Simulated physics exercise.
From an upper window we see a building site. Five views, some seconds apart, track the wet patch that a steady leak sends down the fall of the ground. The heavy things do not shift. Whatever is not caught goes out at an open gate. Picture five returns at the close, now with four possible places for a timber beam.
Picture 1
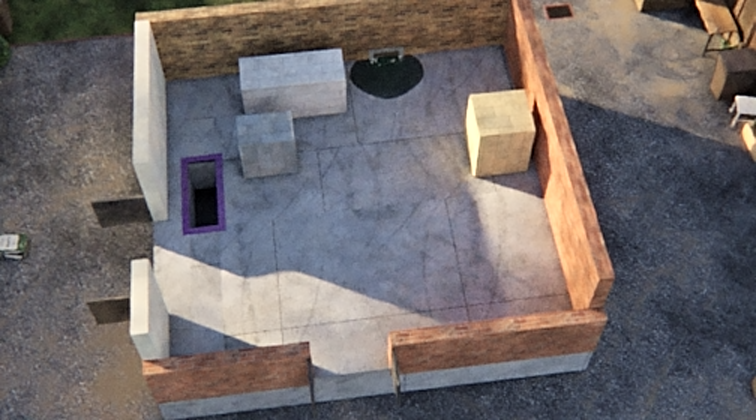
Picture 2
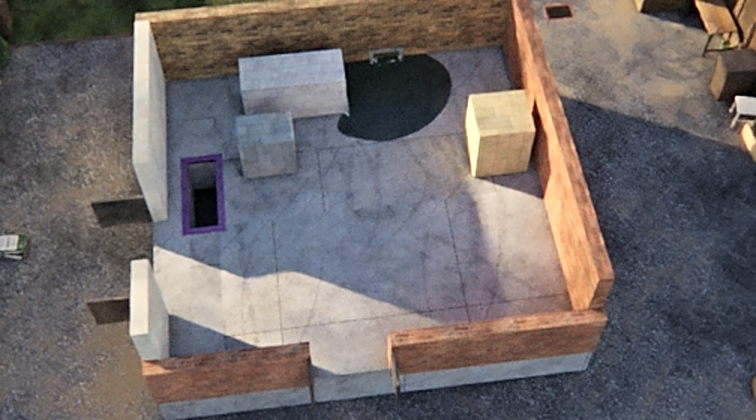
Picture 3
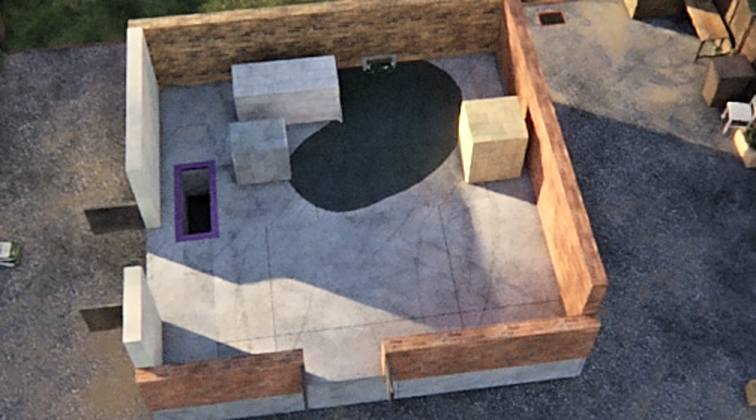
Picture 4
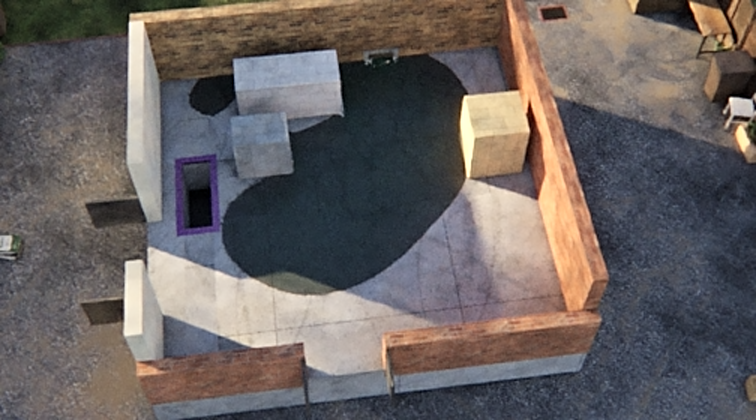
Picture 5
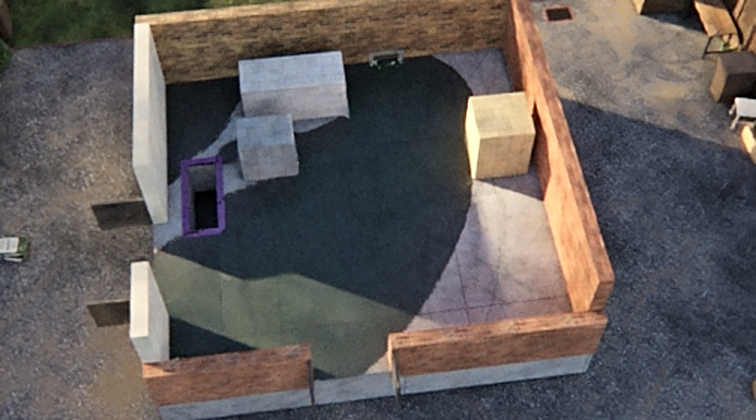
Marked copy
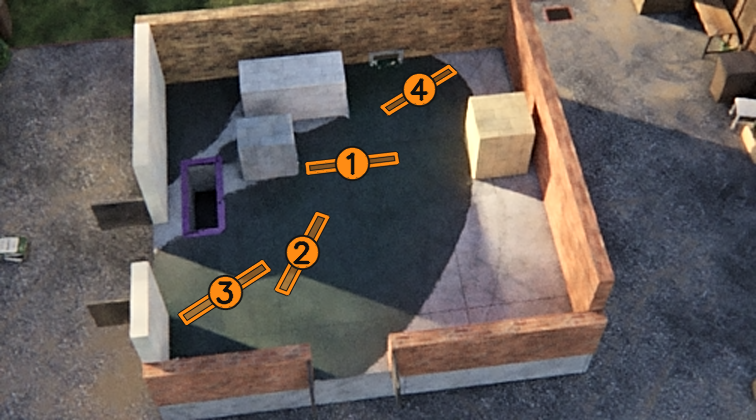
In this clip, seen from above, dark water spreads from an outlet at the back wall of a roofless walled enclosure, flowing around pale blocks and across the floor toward the front left, finally reaching the purple-edged pit.
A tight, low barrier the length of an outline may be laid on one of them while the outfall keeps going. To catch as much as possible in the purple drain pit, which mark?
1.
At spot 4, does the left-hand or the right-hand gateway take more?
The left gate.
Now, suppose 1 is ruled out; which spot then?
That is spot 4.
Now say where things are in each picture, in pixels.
Outfall at (386, 53); purple drain pit at (203, 193); open gate at (168, 265); open gate at (351, 359); 3 % of the ground under water, visible out to (405, 89); purple drain pit still dry, in the first picture.
In the second picture, 9 % of the ground under water, visible out to (383, 136); purple drain pit still dry.
In the third picture, 21 % of the ground under water, visible out to (338, 205); purple drain pit still dry.
In the fourth picture, 40 % of the ground under water, visible out to (315, 292); purple drain pit still dry.
In the fifth picture, 64 % of the ground under water, visible out to (181, 344); purple drain pit taking water.
In orange, 1 from (307, 168) to (396, 158); 2 from (282, 291) to (322, 215); 3 from (183, 318) to (265, 265); 4 from (385, 110) to (451, 69).
With 1, about 30 % of the stream goes into the purple drain pit, about 70 % out by the gates.
With 2, about 12 % of the stream goes into the purple drain pit, about 88 % out by the gates.
With 3, about 10 % of the stream goes into the purple drain pit, about 89 % out by the gates.
With 4, about 21 % of the stream goes into the purple drain pit, about 79 % out by the gates.
